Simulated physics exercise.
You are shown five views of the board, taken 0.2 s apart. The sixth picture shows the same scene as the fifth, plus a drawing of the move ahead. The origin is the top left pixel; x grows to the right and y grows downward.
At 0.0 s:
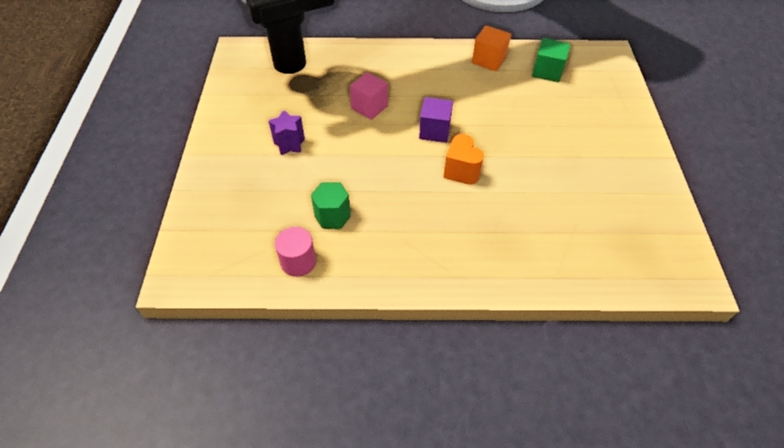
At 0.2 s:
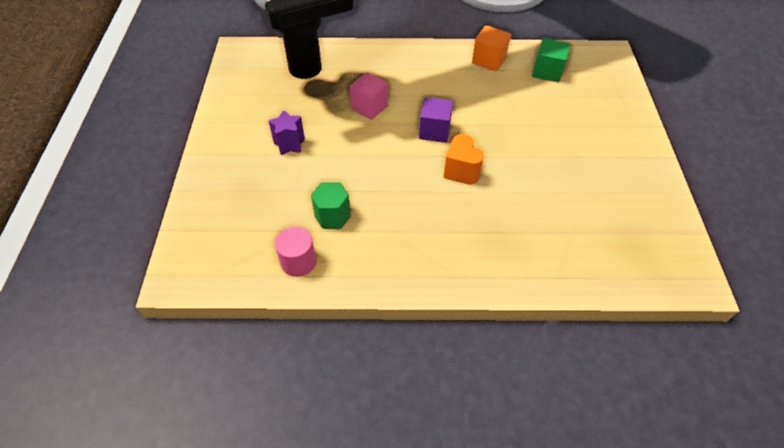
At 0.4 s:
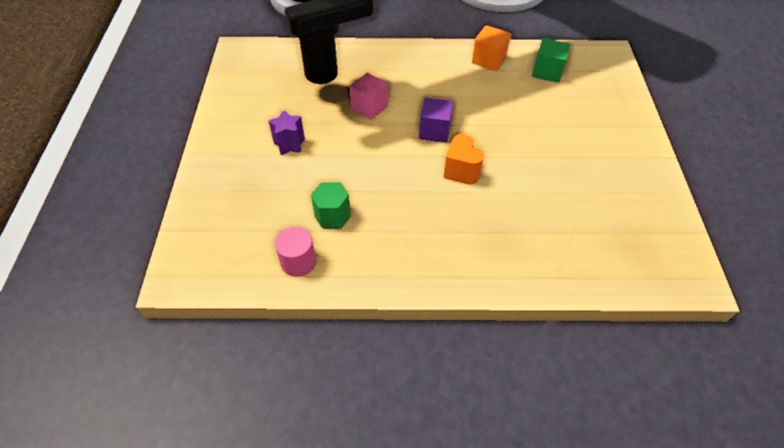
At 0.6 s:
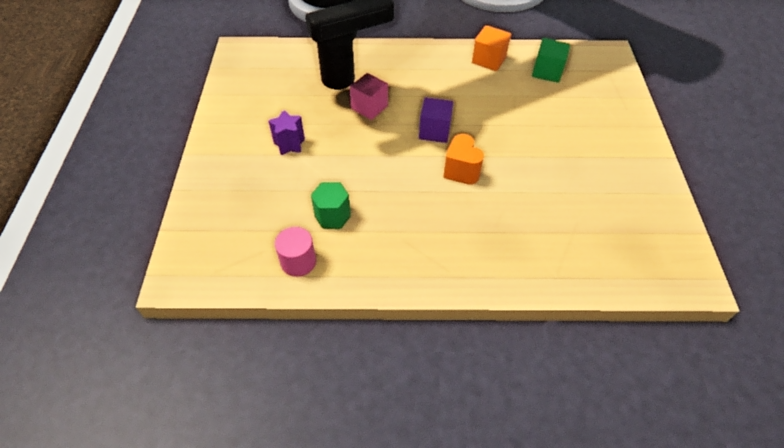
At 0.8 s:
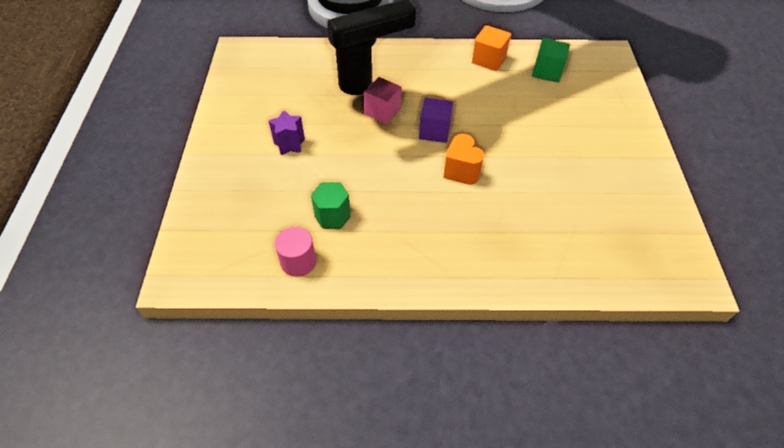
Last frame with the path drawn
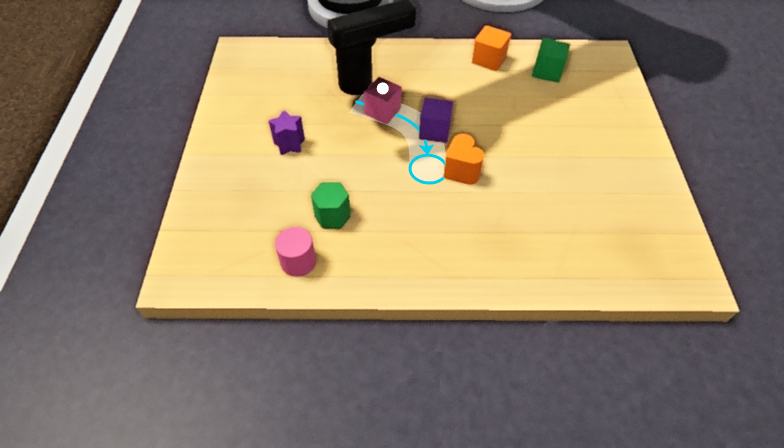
The clip opens on a wooden board scattered with small coloured blocks, a black rod standing near its upper left. The rod slides steadily right and slightly down toward the pink block while the blocks stay still. It then nudges the pink block a short way right, toward the purple square one.
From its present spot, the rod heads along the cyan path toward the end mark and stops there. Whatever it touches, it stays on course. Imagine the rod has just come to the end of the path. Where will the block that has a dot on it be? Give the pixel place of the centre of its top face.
It is going to be at (463, 124).
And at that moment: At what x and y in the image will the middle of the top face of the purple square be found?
If I read the scene right, the answer is (494, 129).
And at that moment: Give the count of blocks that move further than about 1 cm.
Put simply, two blocks are moved more than 1 cm.
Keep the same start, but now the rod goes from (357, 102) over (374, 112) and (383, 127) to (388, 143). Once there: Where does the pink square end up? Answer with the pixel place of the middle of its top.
The middle of its top is at (419, 110).
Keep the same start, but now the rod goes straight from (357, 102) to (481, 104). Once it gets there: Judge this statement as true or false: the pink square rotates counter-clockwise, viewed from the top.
The statement is incorrect.
Drawn move, from (357, 102) over (394, 114) and (423, 136) to (429, 169); the dot is on the pink square.
On the path given first. One third of the way, rod (395, 97); pink square (425, 100); purple square (451, 112).
Two thirds of the way, rod (425, 119); pink square (458, 120), turned 25° anticlockwise; purple square (488, 128).
At the end, rod (430, 152); pink square (463, 124), turned 30° anticlockwise; purple square (494, 129); orange heart still.
